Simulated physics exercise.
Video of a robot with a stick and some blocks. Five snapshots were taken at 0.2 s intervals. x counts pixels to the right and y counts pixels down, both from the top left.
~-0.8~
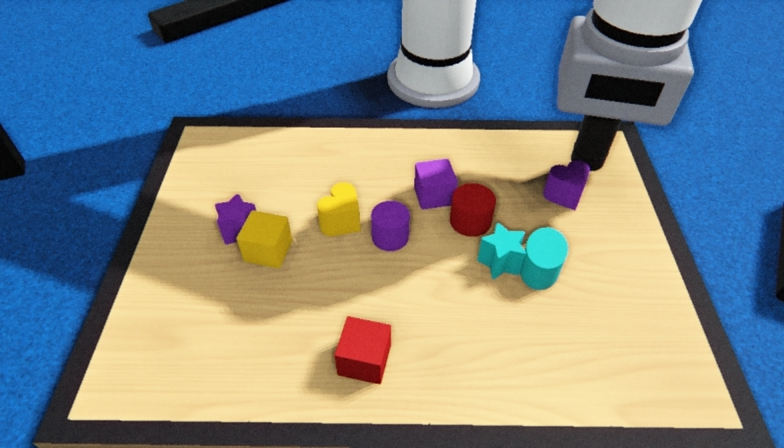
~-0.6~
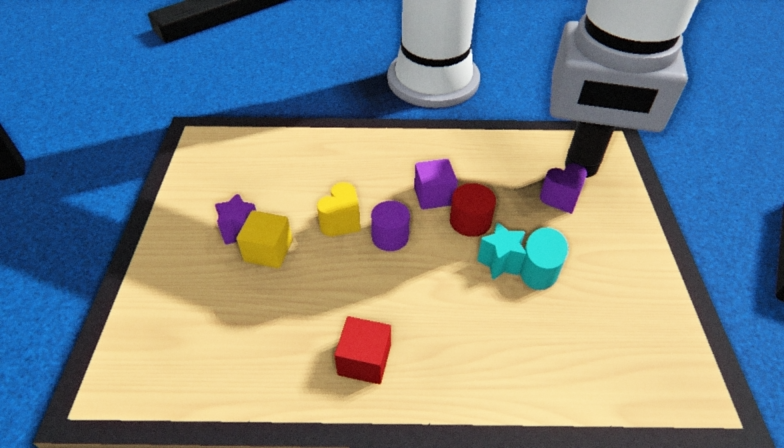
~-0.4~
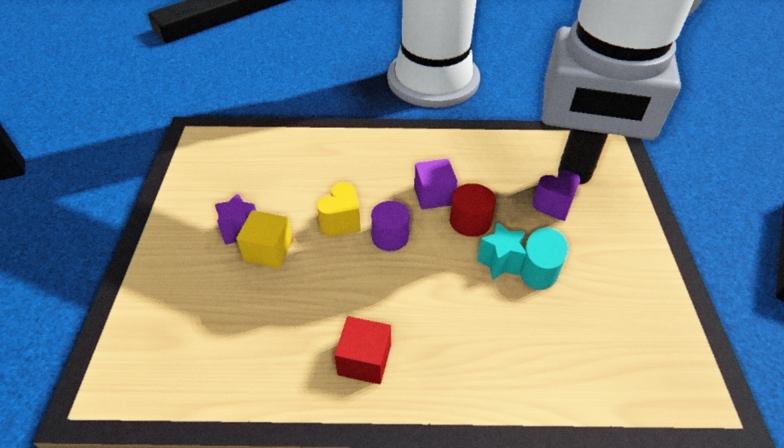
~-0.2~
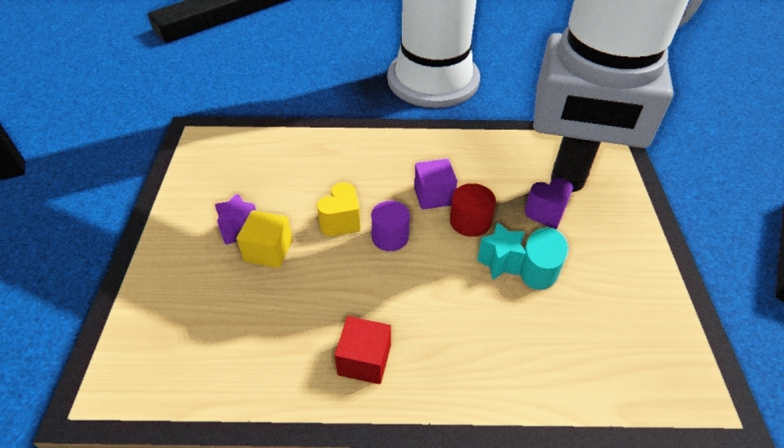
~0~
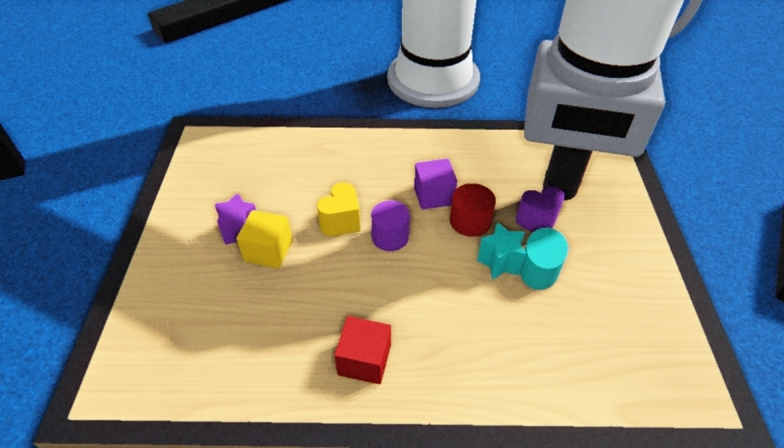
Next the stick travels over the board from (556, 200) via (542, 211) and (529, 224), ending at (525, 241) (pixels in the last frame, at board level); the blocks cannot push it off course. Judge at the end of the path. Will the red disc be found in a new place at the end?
In short: No.
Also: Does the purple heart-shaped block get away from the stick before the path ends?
No - that is not the case.
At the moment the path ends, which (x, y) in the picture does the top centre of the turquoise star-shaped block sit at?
The middle of its upper face should be somewhere near (482, 262).
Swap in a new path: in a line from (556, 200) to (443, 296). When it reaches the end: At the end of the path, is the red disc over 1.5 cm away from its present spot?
That would be a no.
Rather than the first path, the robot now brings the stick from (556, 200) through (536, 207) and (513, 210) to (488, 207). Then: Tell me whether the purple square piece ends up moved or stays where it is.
Well, the purple square piece holds its place.
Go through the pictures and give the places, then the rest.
In the first picture, lower end of the stick (587, 161), tops of blocks, red disc (474, 198), turquoise star-shaped block (506, 240), purple heart-shaped block (572, 172), turquoise oval block (547, 247).
In the second picture, stick (581, 167), purple heart-shaped block (569, 176).
In the third picture, stick (574, 174), purple heart-shaped block (562, 183).
In the fourth picture, stick (567, 181), purple heart-shaped block (554, 191).
In the fifth picture, stick (560, 189), red disc (474, 198), turquoise star-shaped block (506, 240), purple heart-shaped block (545, 199), turquoise oval block (547, 247).
The first path, step by step. Halfway along, stick (538, 207); purple heart-shaped block (522, 218); turquoise oval block (547, 254), turned 15° anticlockwise.
At the end, stick (528, 231); red disc not moved; turquoise star-shaped block (482, 262), turned 20° clockwise; purple heart-shaped block (506, 242); turquoise oval block (547, 254), turned 15° anticlockwise.
